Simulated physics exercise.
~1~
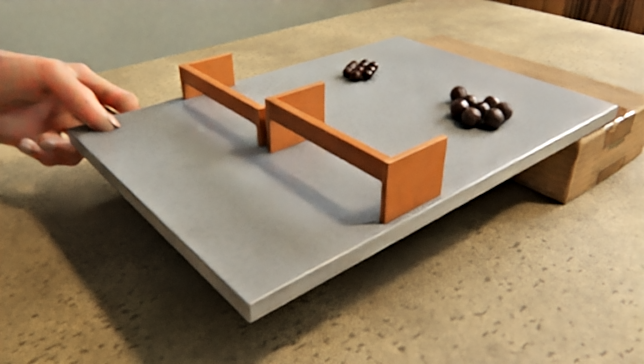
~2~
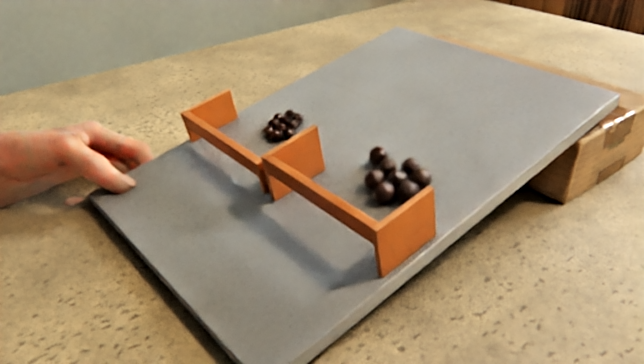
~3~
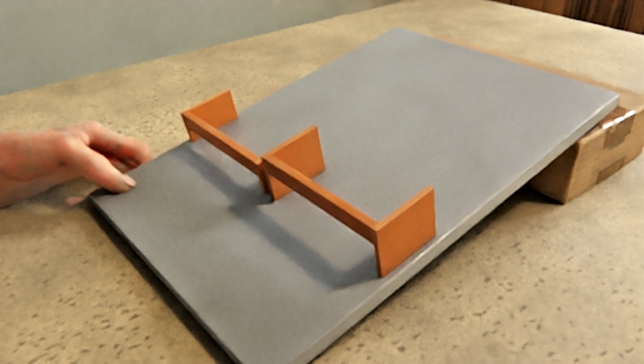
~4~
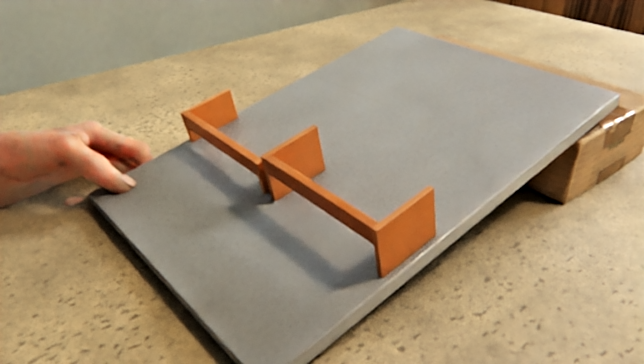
Two clusters of dark, round balls slid down a gray board toward two orange barriers as a hand lowered its free end, the other end propped on a box. Then both clusters were gone from view, leaving the tilted board and barriers still.
